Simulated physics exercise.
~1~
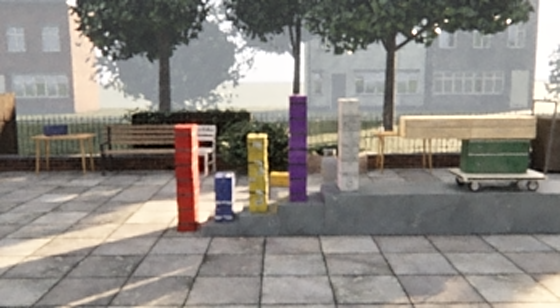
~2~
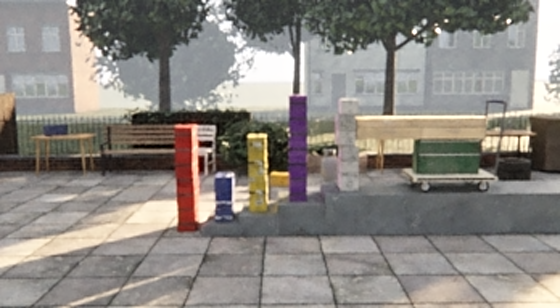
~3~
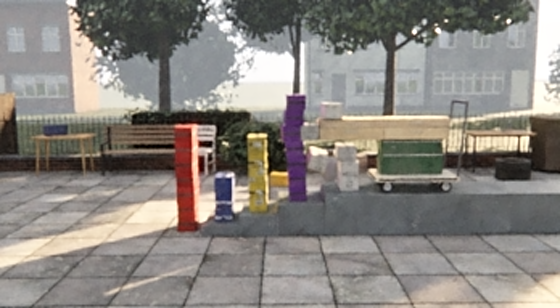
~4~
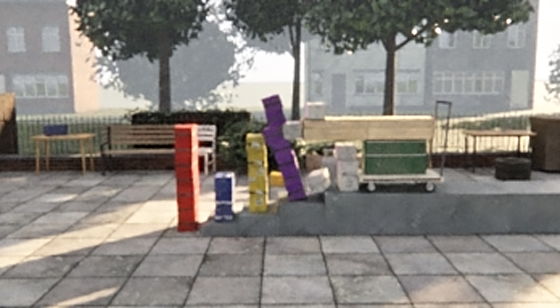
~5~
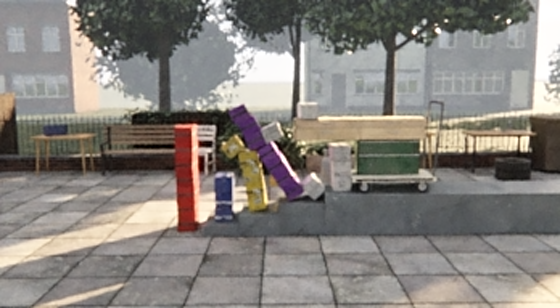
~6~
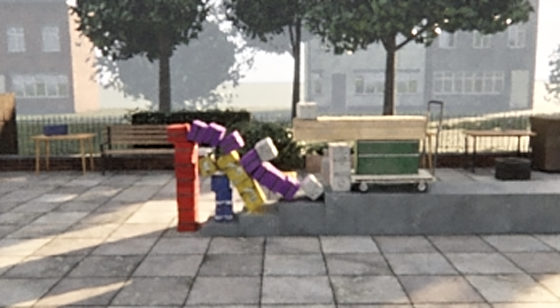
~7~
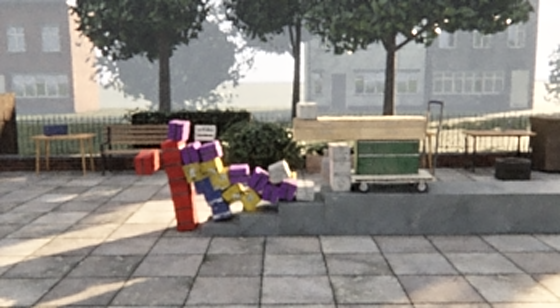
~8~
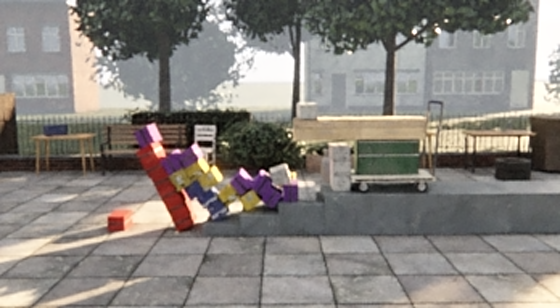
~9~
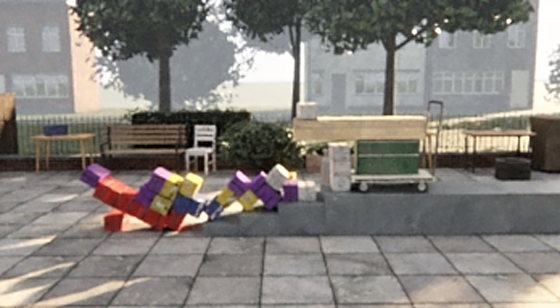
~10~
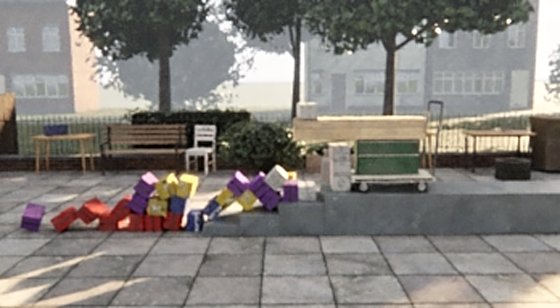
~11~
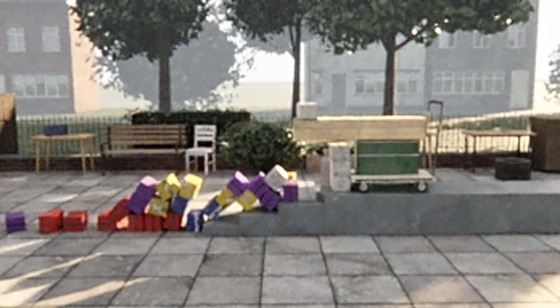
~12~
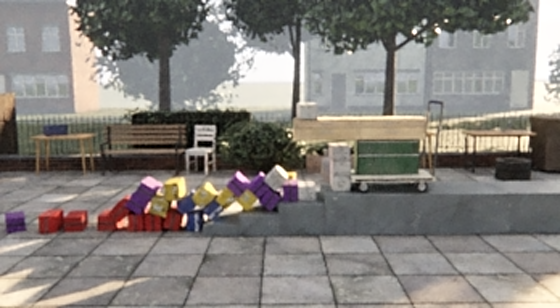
A trolley carrying a green crate and long pale planks rolls left along a low grey ledge in a paved square, seen from a fixed view with trees, benches and hazy buildings behind. Ahead of it stand single columns of parcels, pale, purple, yellow, a short blue one, and red at far left. The load reaches the pale pile, which breaks apart, and the purple column leans left into the yellow. Both sag over the blue onto the red, which topples leftward. The trolley has stopped, and the coloured parcels lie strewn across the paving in a still, jumbled heap.
